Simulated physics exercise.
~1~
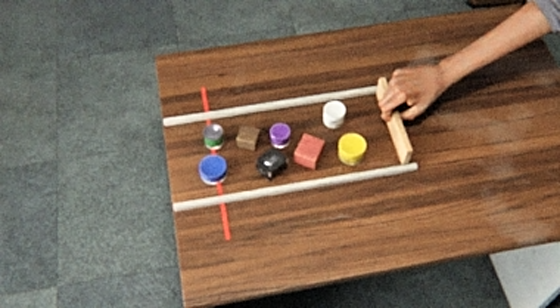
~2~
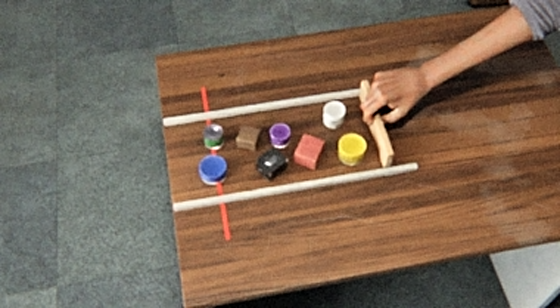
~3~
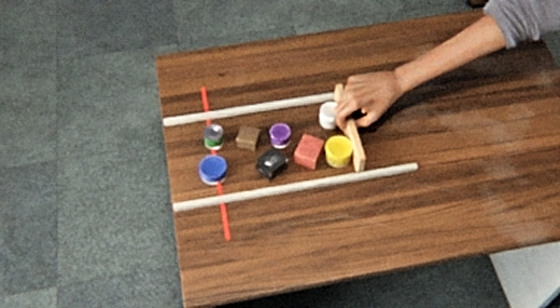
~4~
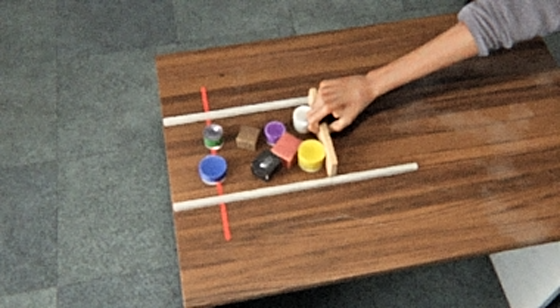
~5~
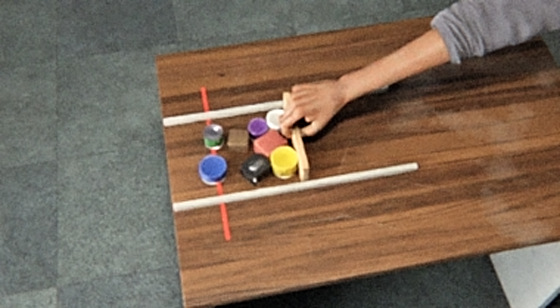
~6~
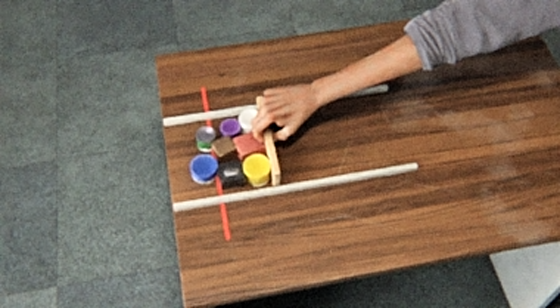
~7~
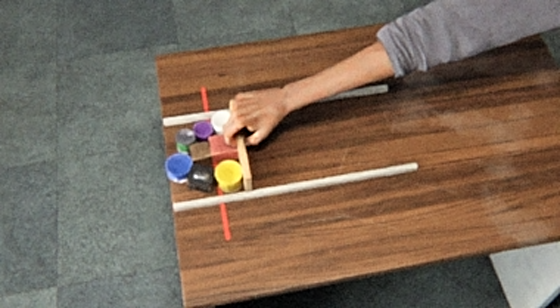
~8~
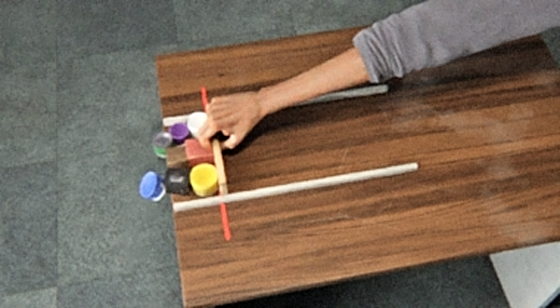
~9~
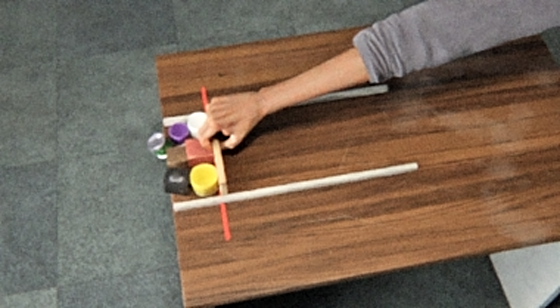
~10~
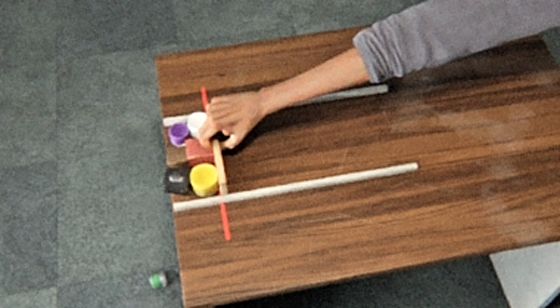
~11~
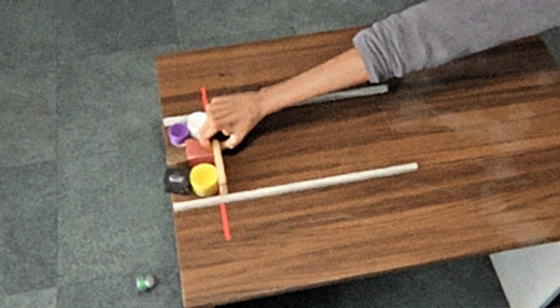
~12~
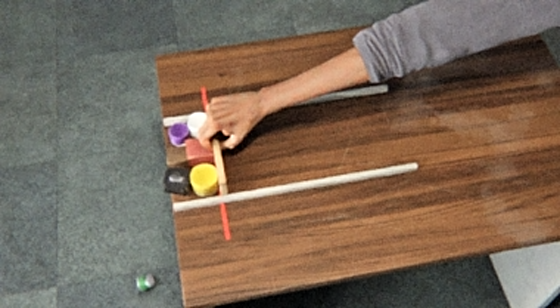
A hand slides a small wooden board leftward along a tabletop between two pale rods, toward a cluster of little pots and blocks near a strip of red tape. The board meets the white tub and yellow pot first, then gathers the red block, the purple pot and the dark pieces into a tight bunch. The packed group pushes the green and blue pots past the tape to the table's left edge. As the board stops at the tape, the blue one tips over the rim and disappears. The green pot drops next and comes to rest on the grey floor, while the others stay crowded at the edge.
